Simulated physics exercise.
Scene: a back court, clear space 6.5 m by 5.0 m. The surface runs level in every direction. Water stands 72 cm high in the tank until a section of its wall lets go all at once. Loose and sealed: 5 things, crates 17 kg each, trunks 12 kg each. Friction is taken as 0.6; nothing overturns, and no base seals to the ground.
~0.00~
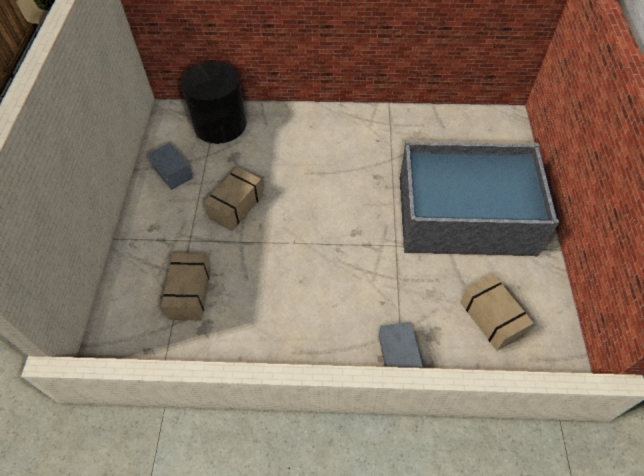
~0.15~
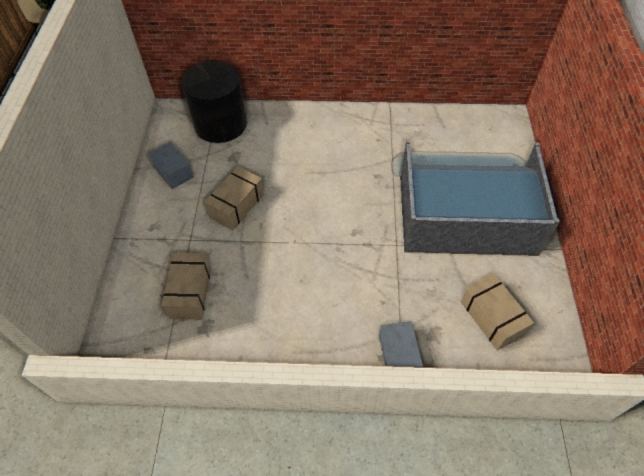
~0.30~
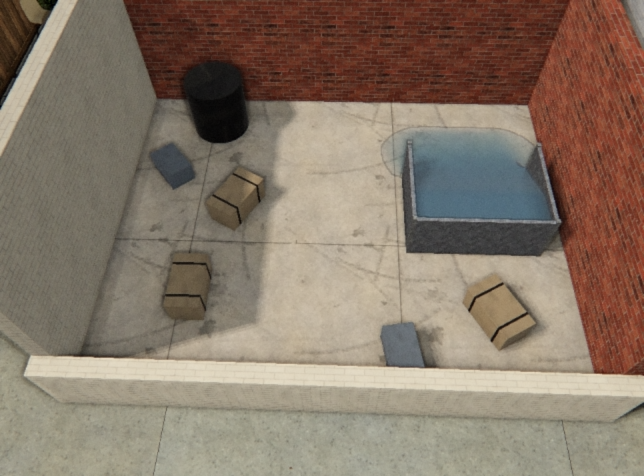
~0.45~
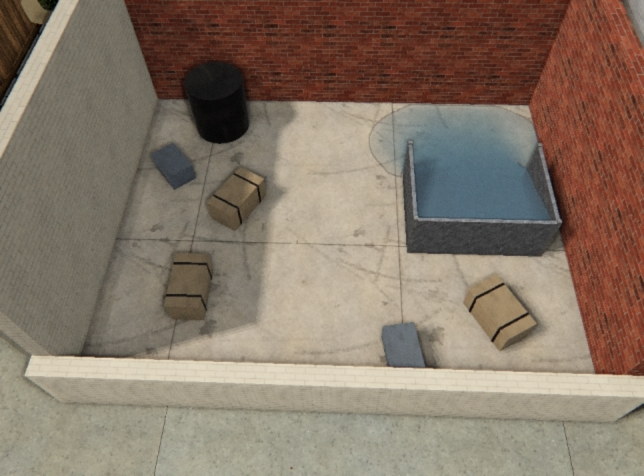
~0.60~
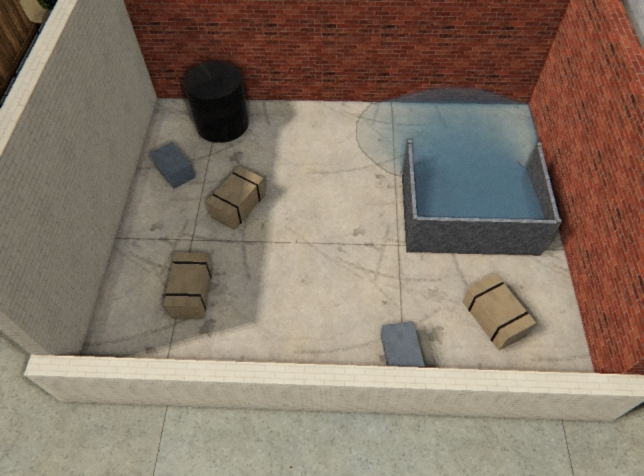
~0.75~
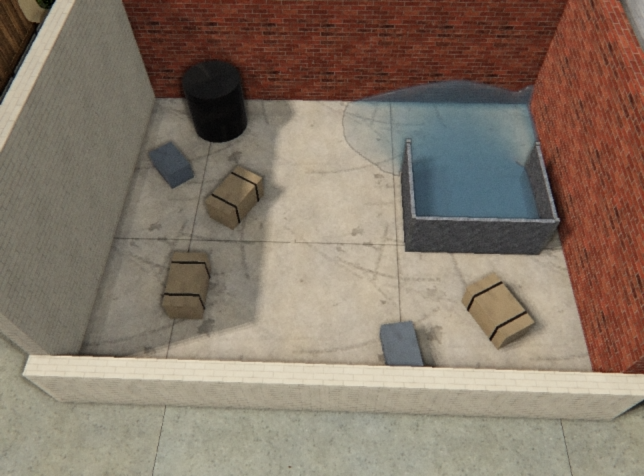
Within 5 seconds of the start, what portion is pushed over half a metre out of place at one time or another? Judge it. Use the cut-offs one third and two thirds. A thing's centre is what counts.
One to two thirds.
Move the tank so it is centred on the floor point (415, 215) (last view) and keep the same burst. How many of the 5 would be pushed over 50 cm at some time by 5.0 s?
3.
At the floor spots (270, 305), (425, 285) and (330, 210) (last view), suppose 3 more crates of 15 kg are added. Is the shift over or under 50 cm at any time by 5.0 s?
Taking them one by one: It stays within, then it stays within, then it stays within.
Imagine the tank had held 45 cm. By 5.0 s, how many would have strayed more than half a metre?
You'd get 0 in that case.
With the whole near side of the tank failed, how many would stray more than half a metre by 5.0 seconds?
That gives 4 of them.
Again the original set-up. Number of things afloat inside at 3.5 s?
Total: 0.
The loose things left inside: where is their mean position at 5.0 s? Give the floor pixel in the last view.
I'd put it close to (275, 287) in the last view.
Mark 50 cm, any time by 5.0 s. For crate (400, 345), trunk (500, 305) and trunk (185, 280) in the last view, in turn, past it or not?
In that order: Short of it, under, short of it.
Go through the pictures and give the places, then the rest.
In the first picture, a crate at (401, 346) rests on the ground; a trunk at (499, 305) rests on the ground; water covers 2.4 m2; 0 of 5 have shifted.
In the second picture, a crate at (401, 345) rests on the ground; a trunk at (499, 305) rests on the ground; water covers 3.4 m2; 0 of 5 have shifted.
In the third picture, a crate at (403, 346), on the bottom; a trunk at (501, 305) rests on the ground; water covers 4.9 m2; 0 of 5 have shifted.
In the fourth picture, a crate at (404, 346) rests on the ground; a trunk at (502, 306) rests on the ground; 6.5 m2 under water; 0 of 5 have shifted.
In the fifth picture, a crate at (403, 345) rests on the ground; a trunk at (501, 305) rests on the ground; 7.0 m2 under water; 0 of 5 have shifted.
In the sixth picture, a crate at (402, 345) rests on the ground; a trunk at (500, 304), on the bottom; water covers 7.3 m2; 0 of 5 have shifted.
After 1.1 s 0 of 5 are over 50 cm from their spots; 0 afloat.
After 2.2 s 0 of 5 are over 50 cm from their spots; 0 afloat.
After 3.5 s 0 of 5 are over 50 cm from their spots; 0 afloat.
After 5.0 s 2 of 5 are over 50 cm from their spots, and 2 have been at some point; 2 afloat.
